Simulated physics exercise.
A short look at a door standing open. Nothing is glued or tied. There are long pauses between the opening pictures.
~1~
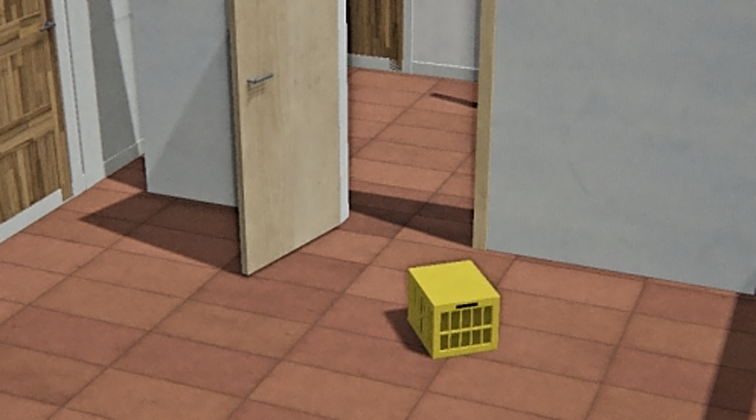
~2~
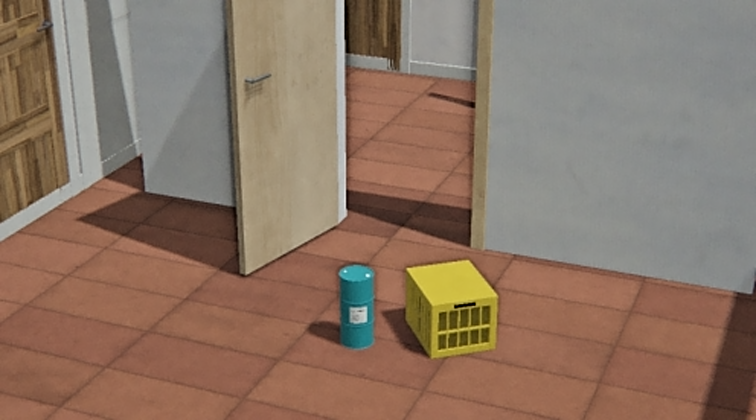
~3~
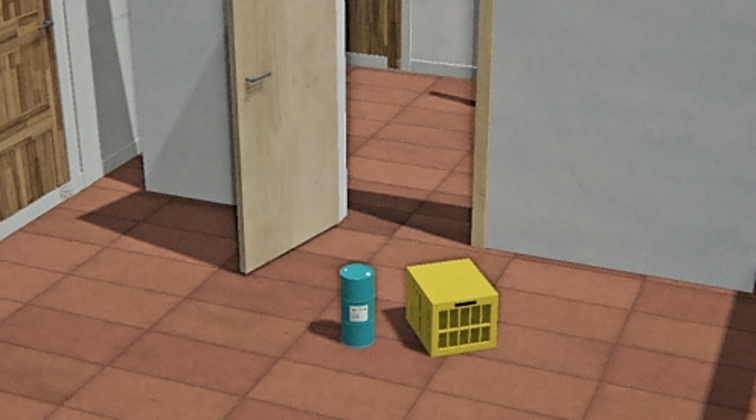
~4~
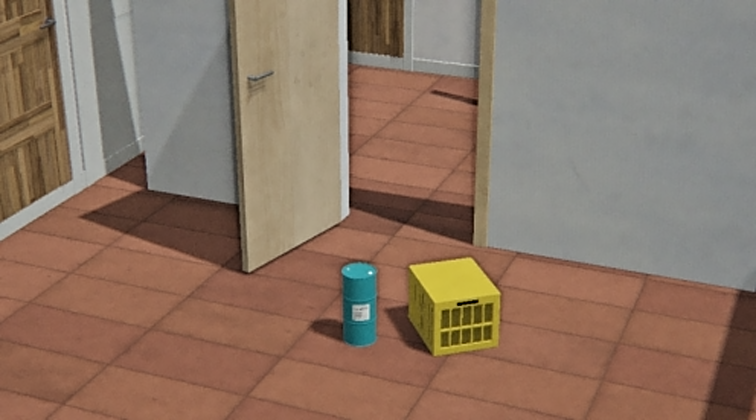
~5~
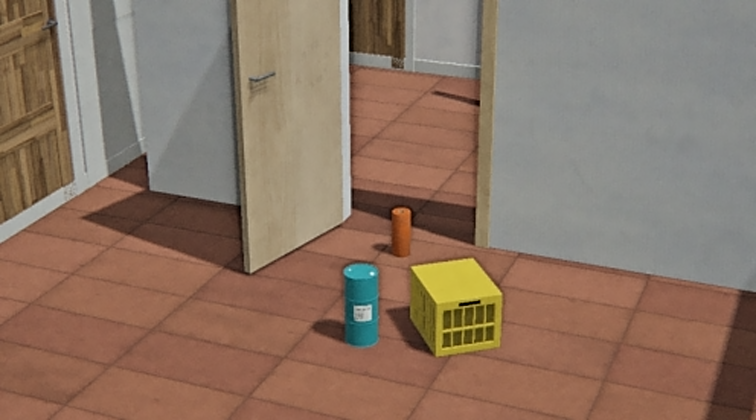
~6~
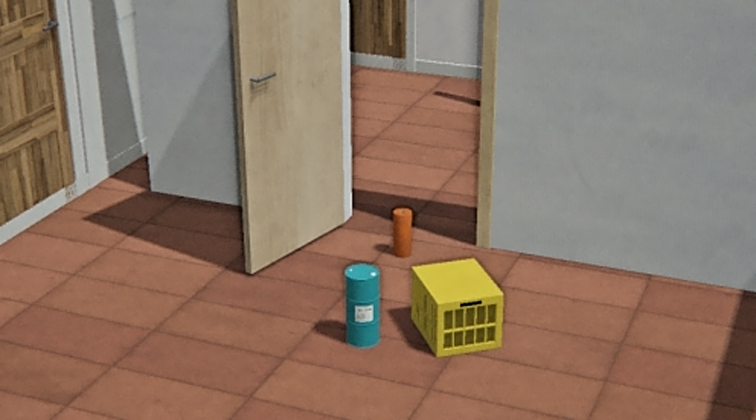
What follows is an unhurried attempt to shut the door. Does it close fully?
Here the door closes.
Then, 0.80 s on from there, door at 68°.
Then, 1.40 s on from there, door at 24°; orange roll shifted about its own width near (416, 229).
Then, 1.70 s on from there, door at 2°; orange roll shifted well along near (438, 217).
In the end, door at 0°; moved from the start, orange roll; the other 2 unmoved. At the end, from the last picture's camera, orange roll near (444, 211).
